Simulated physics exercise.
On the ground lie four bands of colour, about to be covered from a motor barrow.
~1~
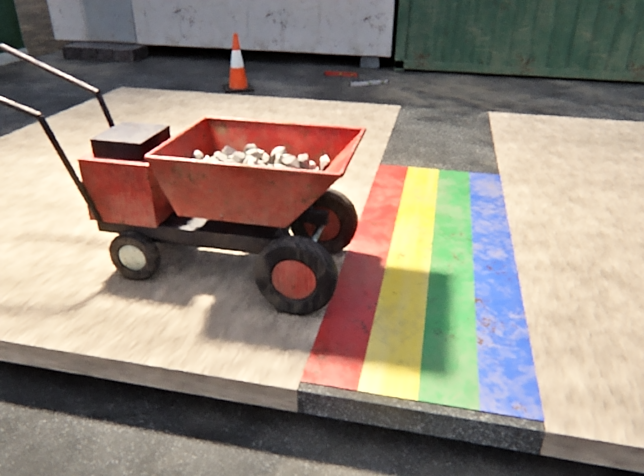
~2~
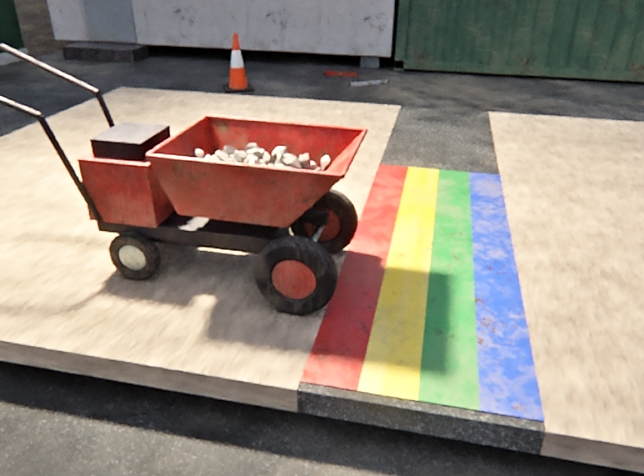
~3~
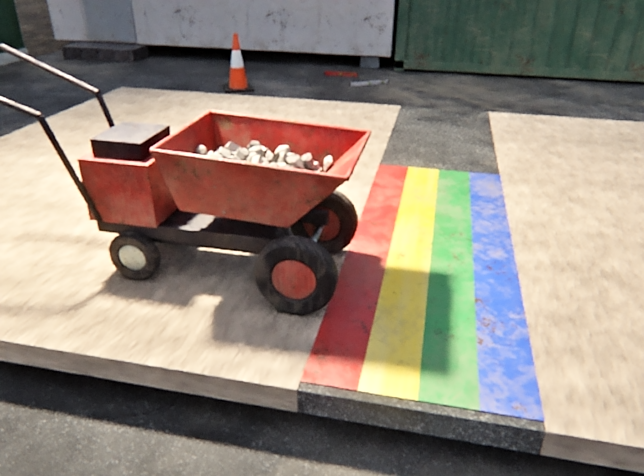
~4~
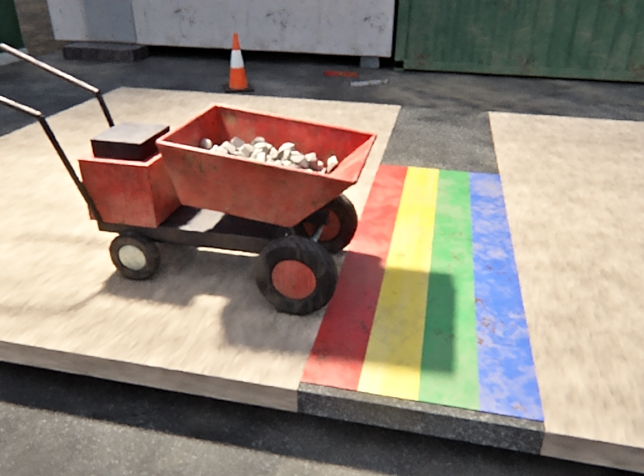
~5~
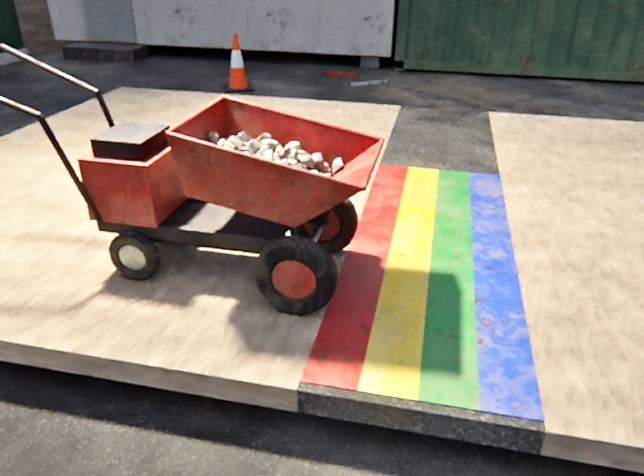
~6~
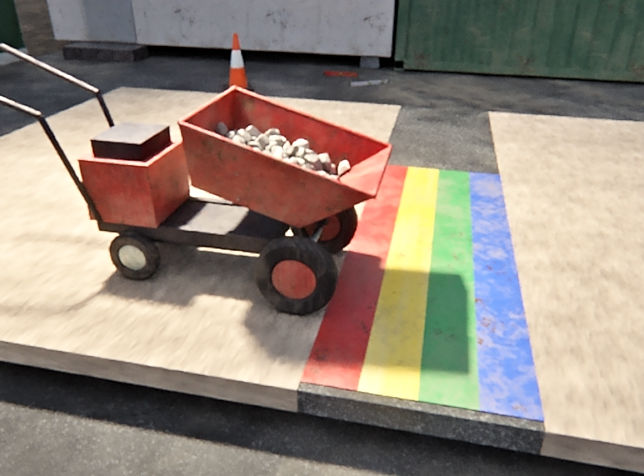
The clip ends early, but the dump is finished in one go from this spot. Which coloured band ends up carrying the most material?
The green band.
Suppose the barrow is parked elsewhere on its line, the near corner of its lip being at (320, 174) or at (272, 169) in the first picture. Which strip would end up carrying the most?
The first case gives the strip in green, the second gives the yellow strip.
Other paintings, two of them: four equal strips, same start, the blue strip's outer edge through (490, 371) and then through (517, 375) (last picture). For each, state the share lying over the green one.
The first gives around 20 per cent, the second around 40 per cent.
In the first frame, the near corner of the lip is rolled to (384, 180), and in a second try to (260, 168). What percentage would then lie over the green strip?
You'd get 10 in a hundred the first time and 20 in a hundred the second.
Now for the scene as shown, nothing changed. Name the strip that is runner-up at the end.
The blue strip.
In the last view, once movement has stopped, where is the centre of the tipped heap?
Near (471, 296).
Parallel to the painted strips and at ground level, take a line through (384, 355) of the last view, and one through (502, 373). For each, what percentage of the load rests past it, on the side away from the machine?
In turn 80 and 20 in a hundred.
Soon after the last picture, skip tipped steeply; all in the skip.
A little later, skip tipped right over; about two thirds in the skip; a stray few over the yellow strip; about a quarter over the green strip; a stray few over the blue strip.
Later still, skip tipped right over; about a quarter in the skip; a small part over the yellow strip; about a third over the green strip; about a quarter over the blue strip; a small part off the paint.
At rest, skip tipped right over; about a quarter in the skip; none over the red strip; a small part over the yellow strip; about a third over the green strip; about a quarter over the blue strip; a small part off the paint.
